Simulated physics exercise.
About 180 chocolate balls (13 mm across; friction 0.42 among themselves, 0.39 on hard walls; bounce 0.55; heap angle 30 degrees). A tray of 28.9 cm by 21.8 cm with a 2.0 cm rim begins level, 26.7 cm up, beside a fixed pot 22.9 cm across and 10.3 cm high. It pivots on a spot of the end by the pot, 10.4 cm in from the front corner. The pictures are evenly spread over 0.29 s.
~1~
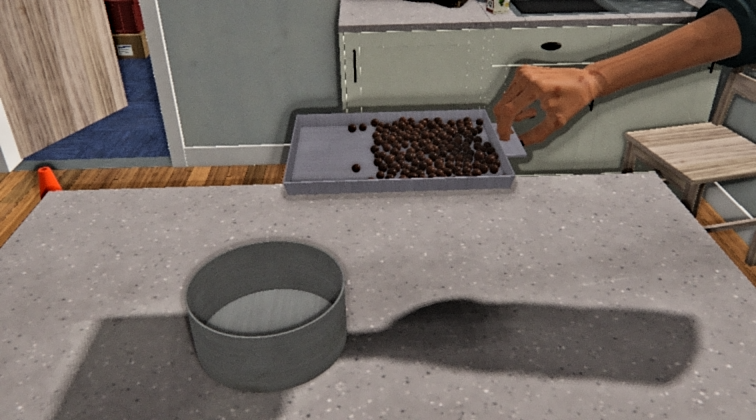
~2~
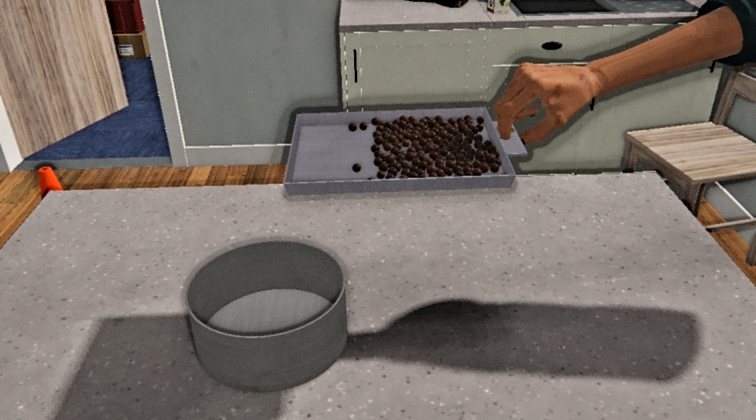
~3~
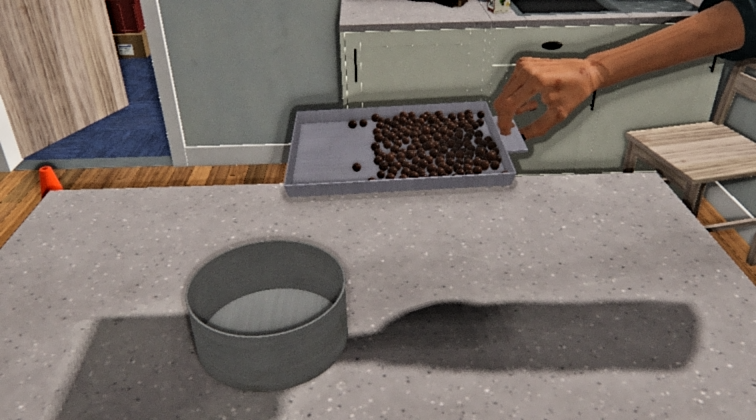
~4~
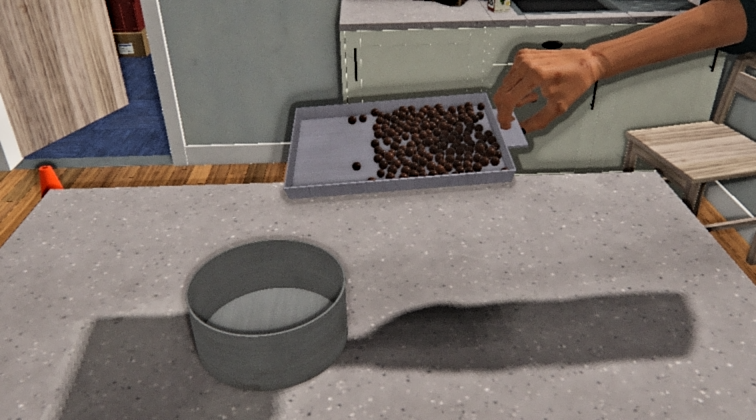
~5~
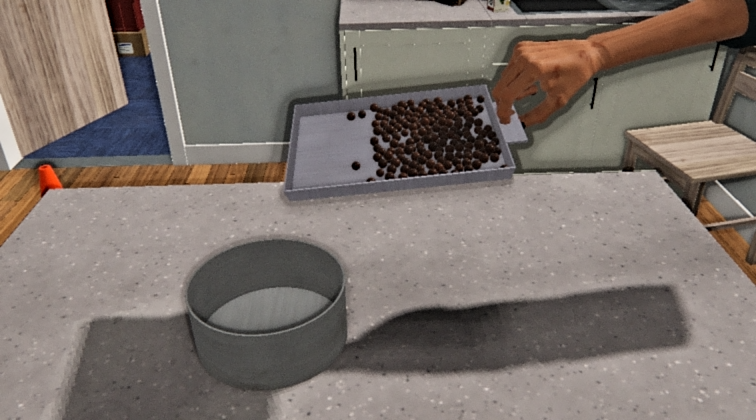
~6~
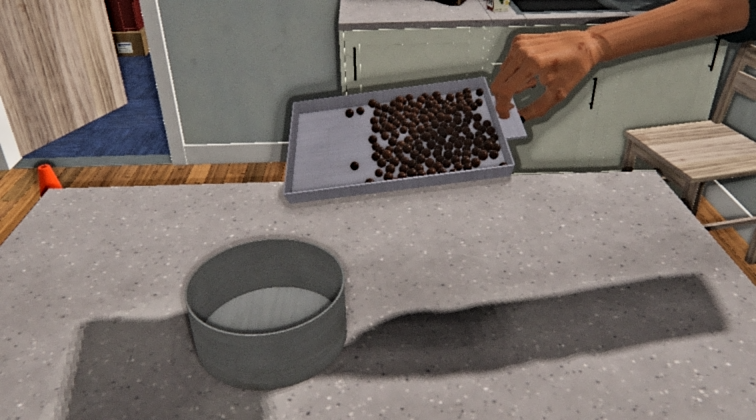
A shallow grey tray of small dark brown balls, held at its right end by a hand, gradually tilts as that end rises slightly above a speckled countertop, while the balls stay bunched toward the right and a round grey pot stands still in front.
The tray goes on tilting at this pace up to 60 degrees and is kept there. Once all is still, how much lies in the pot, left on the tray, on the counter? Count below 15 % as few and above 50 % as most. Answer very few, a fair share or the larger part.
In the pot: Very few; left on the tray: The larger part; on the counter: Very few.
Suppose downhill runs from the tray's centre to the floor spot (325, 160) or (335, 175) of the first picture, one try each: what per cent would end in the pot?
About 10 and 5 per cent.
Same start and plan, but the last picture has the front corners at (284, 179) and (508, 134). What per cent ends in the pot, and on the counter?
Pot 5, counter 5.
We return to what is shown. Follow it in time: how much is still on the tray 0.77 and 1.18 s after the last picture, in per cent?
In turn: 100, 95.
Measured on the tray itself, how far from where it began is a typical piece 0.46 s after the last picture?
Roughly 8 cm.
Then, 0.46 s after the last picture, tilt 35 degrees; the tray holds 100 %, the pot 0 %.
Then, 0.77 s after the last picture, tilt 50 degrees; the tray holds 100 %, the pot 0 %.
Then, 1.18 s after the last picture, tilt 60 degrees; the tray holds 95 %, the pot 0 %.
In the end, pot 0 %, tray 95 %, counter 0 %.
